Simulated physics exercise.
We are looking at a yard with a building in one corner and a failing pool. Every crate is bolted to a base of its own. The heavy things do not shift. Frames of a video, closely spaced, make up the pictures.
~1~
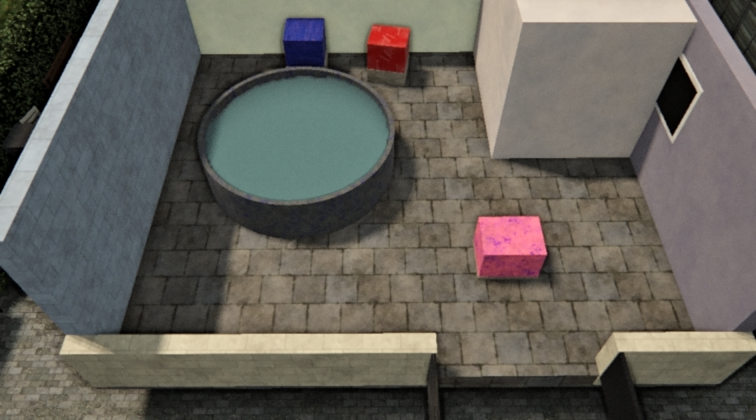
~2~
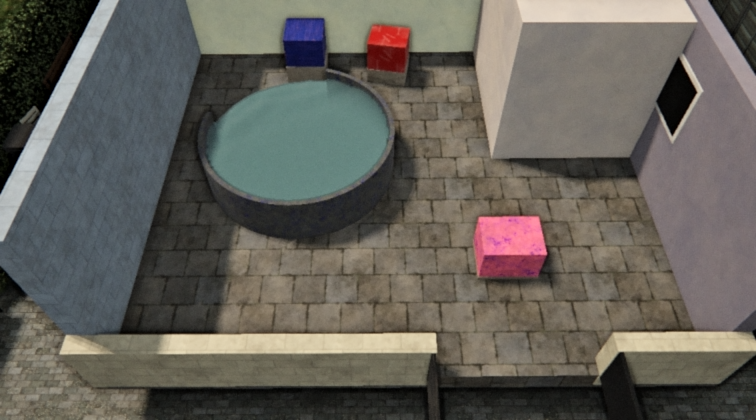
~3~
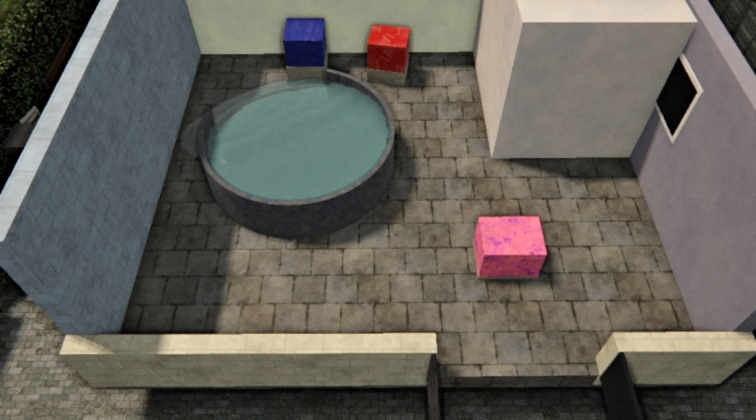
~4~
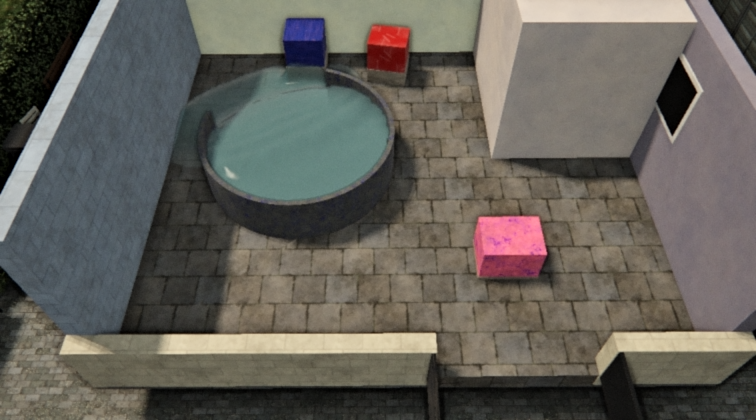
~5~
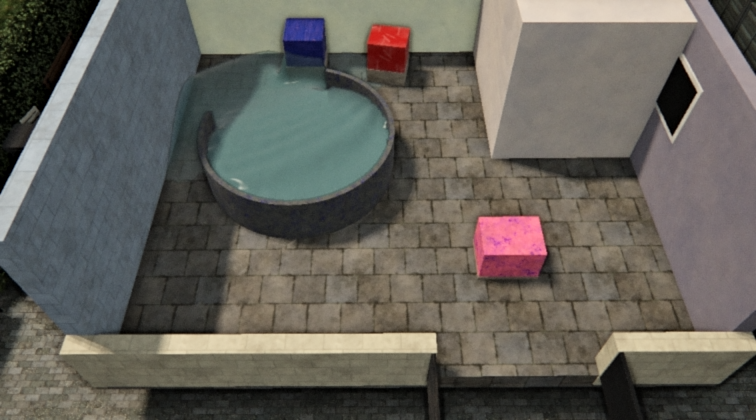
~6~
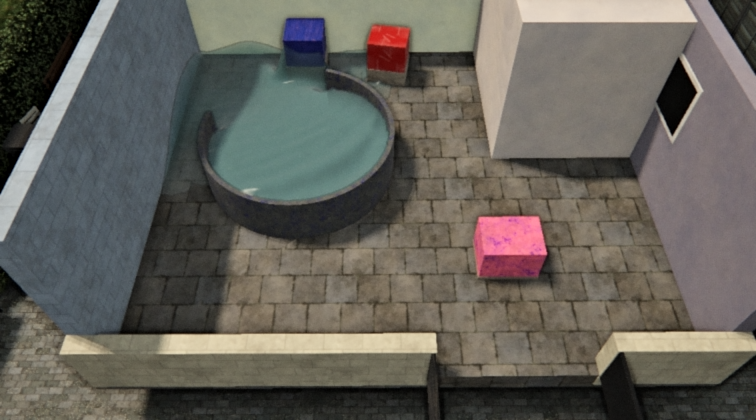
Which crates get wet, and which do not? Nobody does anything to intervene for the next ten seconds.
As I see it, the blue crate gets touched by the water, the pink crate gets touched by the water, the red crate gets touched by the water.
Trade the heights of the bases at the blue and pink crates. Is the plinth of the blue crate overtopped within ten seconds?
Blue: Flooded.
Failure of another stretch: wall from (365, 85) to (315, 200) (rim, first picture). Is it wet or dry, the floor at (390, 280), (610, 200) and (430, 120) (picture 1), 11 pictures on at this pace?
Drenched; drenched; drenched.
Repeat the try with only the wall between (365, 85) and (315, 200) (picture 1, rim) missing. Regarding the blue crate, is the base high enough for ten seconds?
The blue crate stays clear.
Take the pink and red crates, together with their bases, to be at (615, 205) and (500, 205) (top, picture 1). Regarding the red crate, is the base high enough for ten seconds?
As for the red one, it keeps clear.
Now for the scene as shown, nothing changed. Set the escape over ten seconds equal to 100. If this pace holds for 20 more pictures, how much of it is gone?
About 0 per cent.
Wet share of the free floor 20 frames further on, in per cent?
My estimate is close to 55 per cent.
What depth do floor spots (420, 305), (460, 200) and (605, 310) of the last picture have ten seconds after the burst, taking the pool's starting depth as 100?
Around 16, 6 and 10 %.
A moment on, water covers 25 % of the floor; the blue crate water round its plinth, the pink crate not reached, the red crate water round its plinth.
Next, water covers 35 % of the floor; the blue crate water round its plinth, the pink crate not reached, the red crate water round its plinth.
Then, water covers 55 % of the floor; the blue crate water round its plinth, the pink crate water round its plinth, the red crate water round its plinth.
Later, water covers 90 % of the floor; the blue crate water round its plinth, the pink crate water round its plinth, the red crate water round its plinth.
In the end, water covers 100 % of the floor; the blue crate was topped, the pink crate was topped, the red crate was topped.
